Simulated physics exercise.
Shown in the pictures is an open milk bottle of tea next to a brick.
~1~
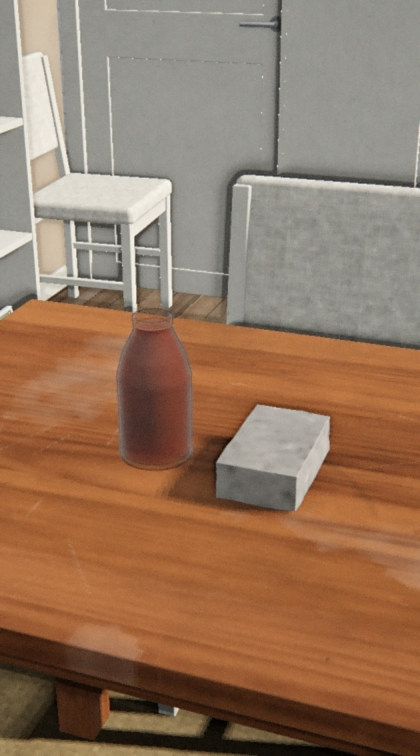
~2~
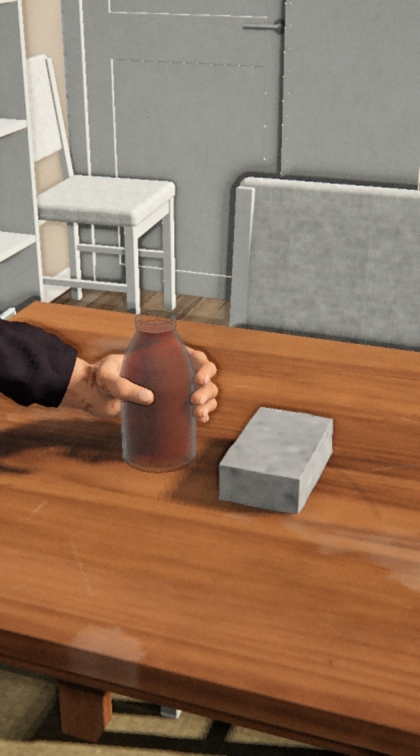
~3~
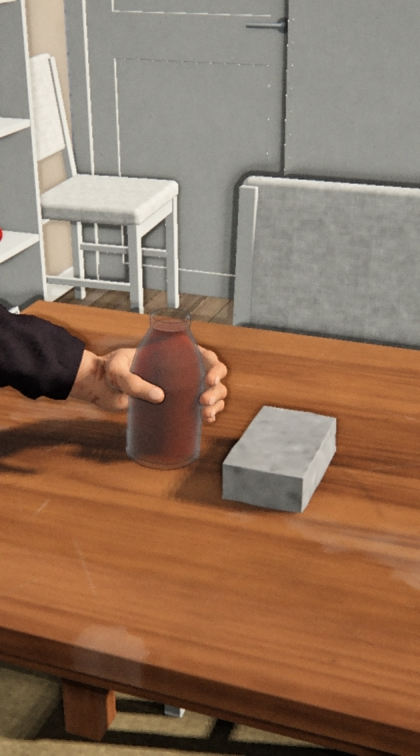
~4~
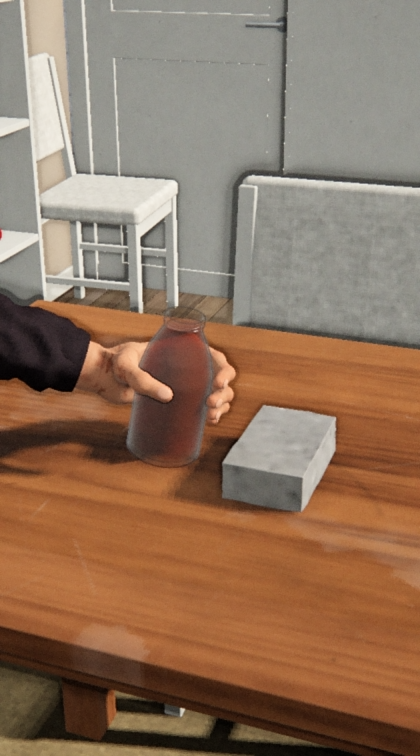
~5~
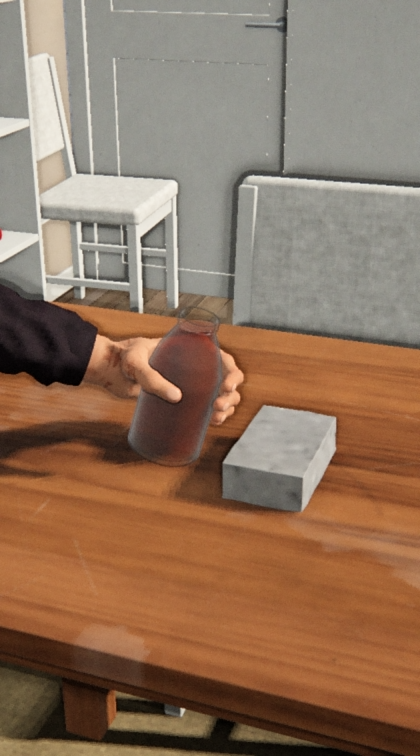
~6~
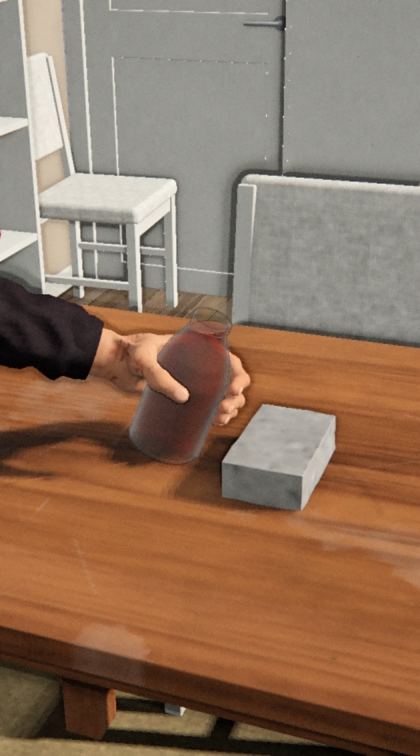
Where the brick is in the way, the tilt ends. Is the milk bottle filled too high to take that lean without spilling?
Yes.
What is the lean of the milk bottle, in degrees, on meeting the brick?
Lean at rest: Roughly 50° from vertical.
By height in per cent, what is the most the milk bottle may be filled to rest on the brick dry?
It tops out at around 85 percent.
A moment on, the milk bottle leans by about 35°; all is still inside.
Further on, the milk bottle leans by about 45°; a puddle lies under it; nearly all of the tea is inside.
When it is over, the milk bottle leans by about 50°, against the brick; a puddle lies under it; nearly all of the tea is inside.
